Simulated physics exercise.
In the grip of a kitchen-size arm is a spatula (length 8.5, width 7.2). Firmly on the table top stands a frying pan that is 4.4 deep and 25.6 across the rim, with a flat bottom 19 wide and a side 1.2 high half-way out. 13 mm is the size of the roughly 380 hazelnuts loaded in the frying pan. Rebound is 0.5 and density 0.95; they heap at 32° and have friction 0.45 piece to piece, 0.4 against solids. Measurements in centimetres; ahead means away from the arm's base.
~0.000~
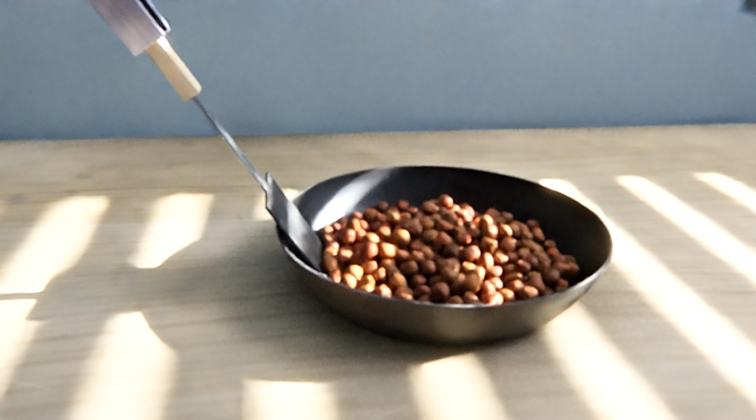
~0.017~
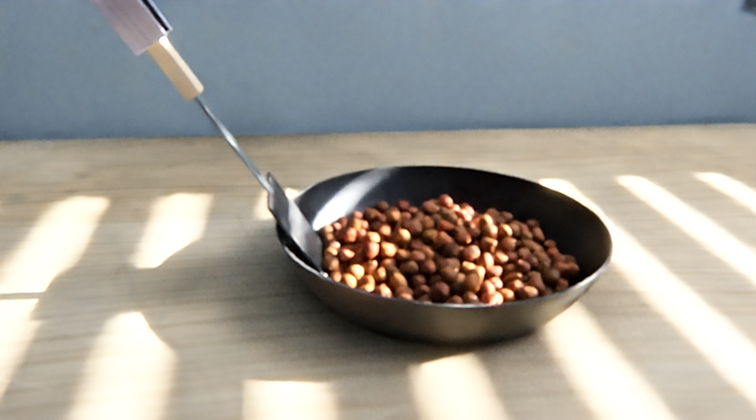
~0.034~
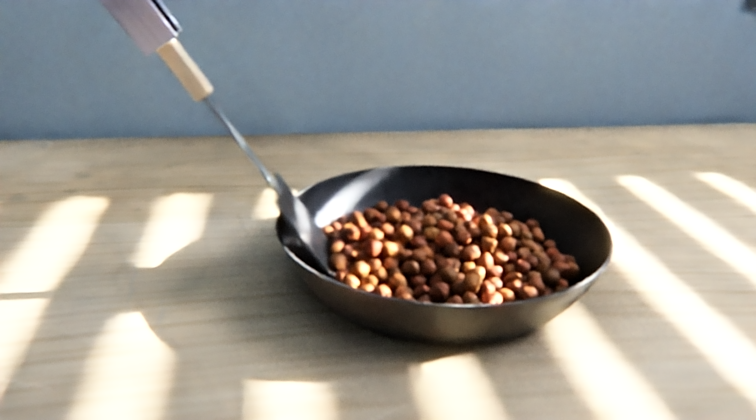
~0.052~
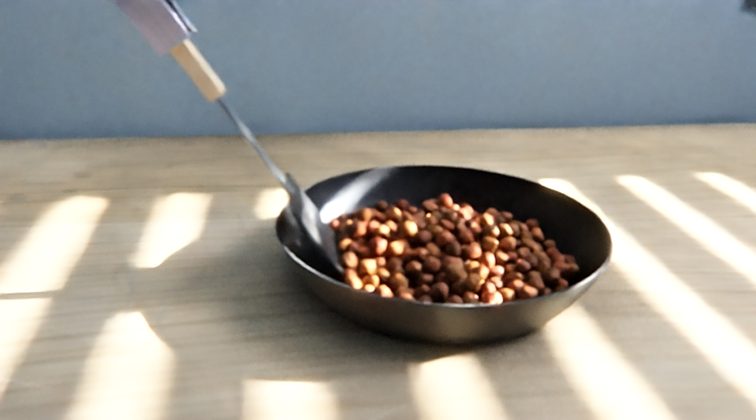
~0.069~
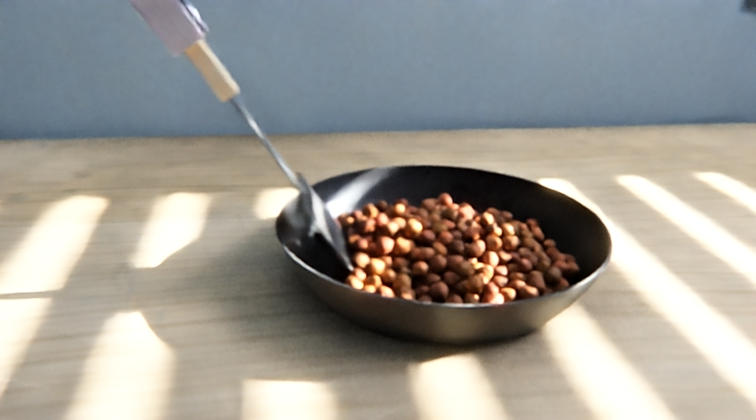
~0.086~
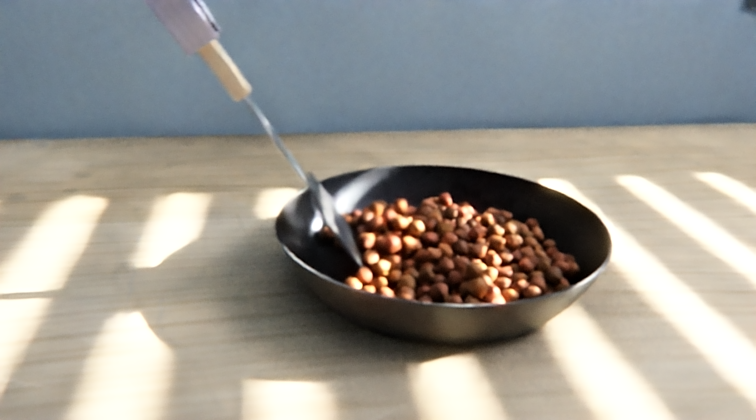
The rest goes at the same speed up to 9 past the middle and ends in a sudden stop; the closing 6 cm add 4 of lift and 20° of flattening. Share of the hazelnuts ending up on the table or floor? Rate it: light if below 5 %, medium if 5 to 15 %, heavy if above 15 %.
Rating: Medium.
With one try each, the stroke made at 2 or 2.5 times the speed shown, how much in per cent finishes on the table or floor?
20 and 25 %.
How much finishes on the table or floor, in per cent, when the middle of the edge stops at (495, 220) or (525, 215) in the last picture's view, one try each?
First try roughly 0 percent, second roughly 0 percent.
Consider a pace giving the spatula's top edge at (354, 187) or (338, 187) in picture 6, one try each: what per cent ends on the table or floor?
Respectively, around 20 and 20 per cent.
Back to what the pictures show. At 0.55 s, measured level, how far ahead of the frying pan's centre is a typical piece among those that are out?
It comes to near 16 cm ahead of the middle.
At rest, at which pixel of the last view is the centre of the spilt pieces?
Roughly (672, 252).
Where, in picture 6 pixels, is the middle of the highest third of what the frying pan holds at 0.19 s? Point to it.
(461, 235).
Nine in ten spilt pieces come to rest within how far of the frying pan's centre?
About 35 cm from the centre.
After 0.19 s, sloping 57°, highest piece 6 above the table; 375 in the frying pan.
After 0.29 s, sloping 49°, highest piece 7 above the table; 375 in the frying pan.
After 0.55 s, sloping 37°, highest piece 6 above the table; 342 in the frying pan, 30 on the table or floor, 3 on the blade or in flight.
After 1.60 s, sloping 37°, highest piece 6 above the table; 341 in the frying pan, 34 on the table or floor.
In the end, 341 in the frying pan, 34 on the table or floor. That is 9 % on the table or floor.
